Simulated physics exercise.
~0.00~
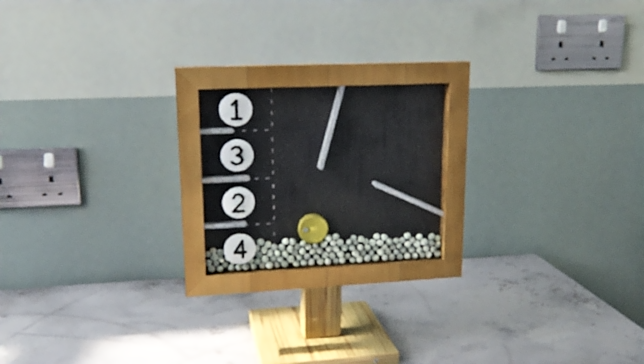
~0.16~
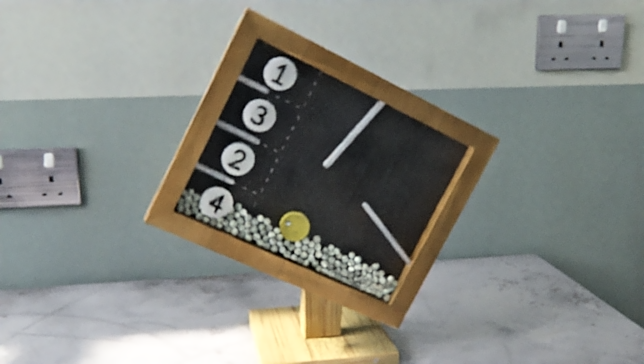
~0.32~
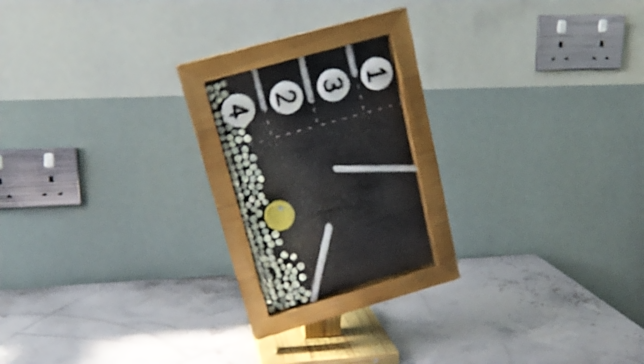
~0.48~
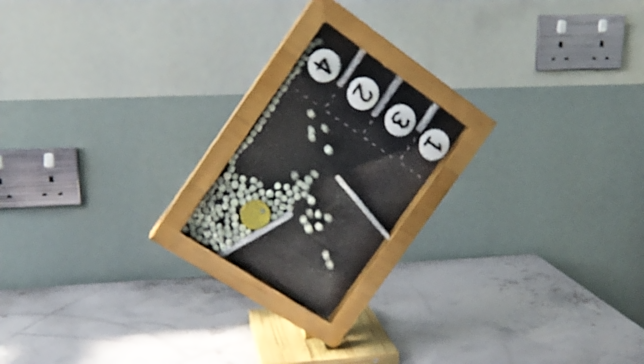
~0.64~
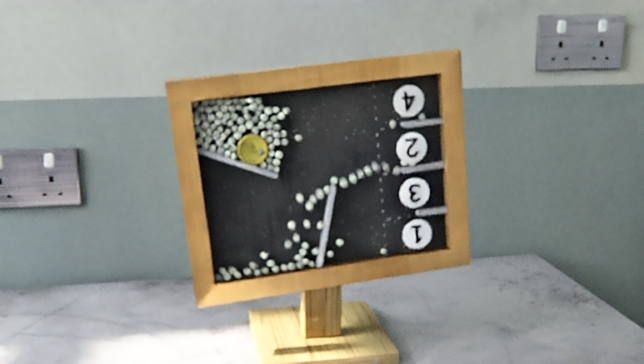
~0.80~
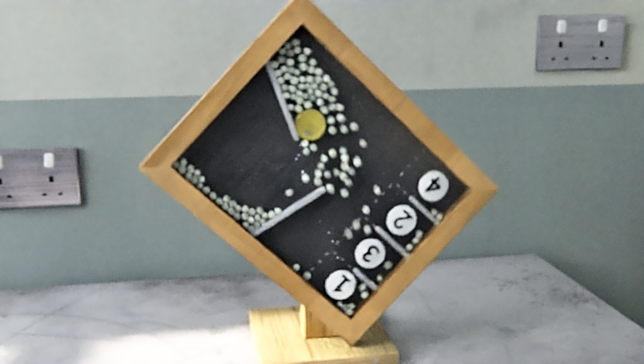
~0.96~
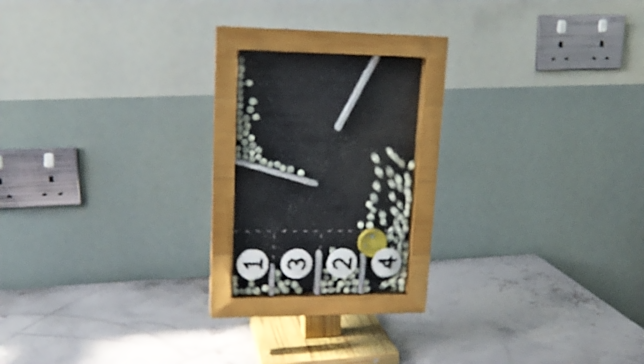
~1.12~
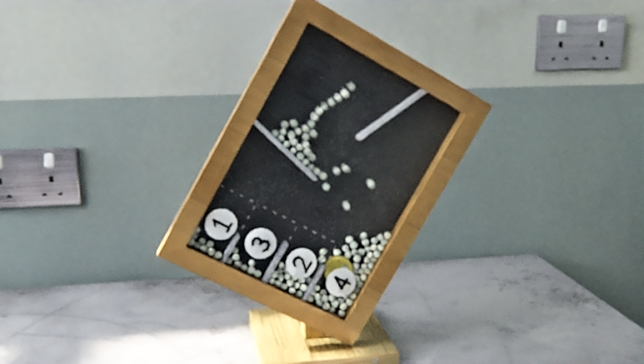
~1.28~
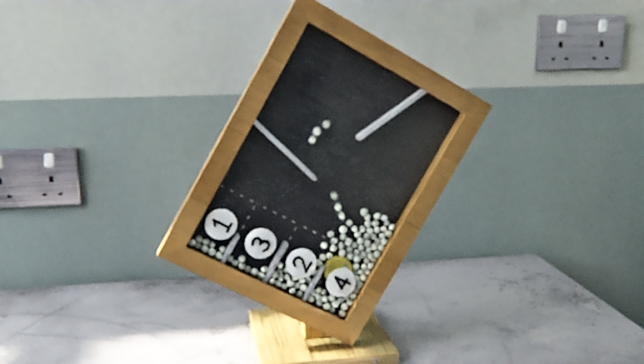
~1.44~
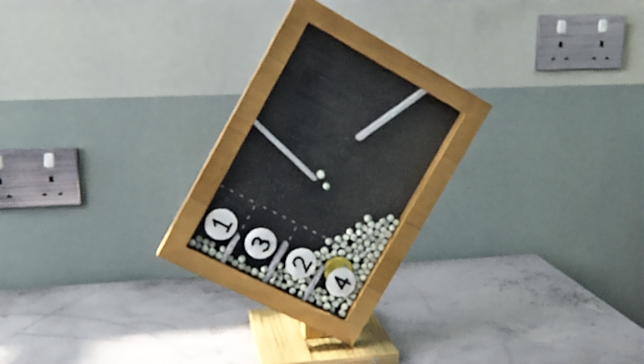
Wooden-framed case turning clockwise and stopping tilted, its pale pills spilling past two bars and heaping with a yellow disc around pocket four.
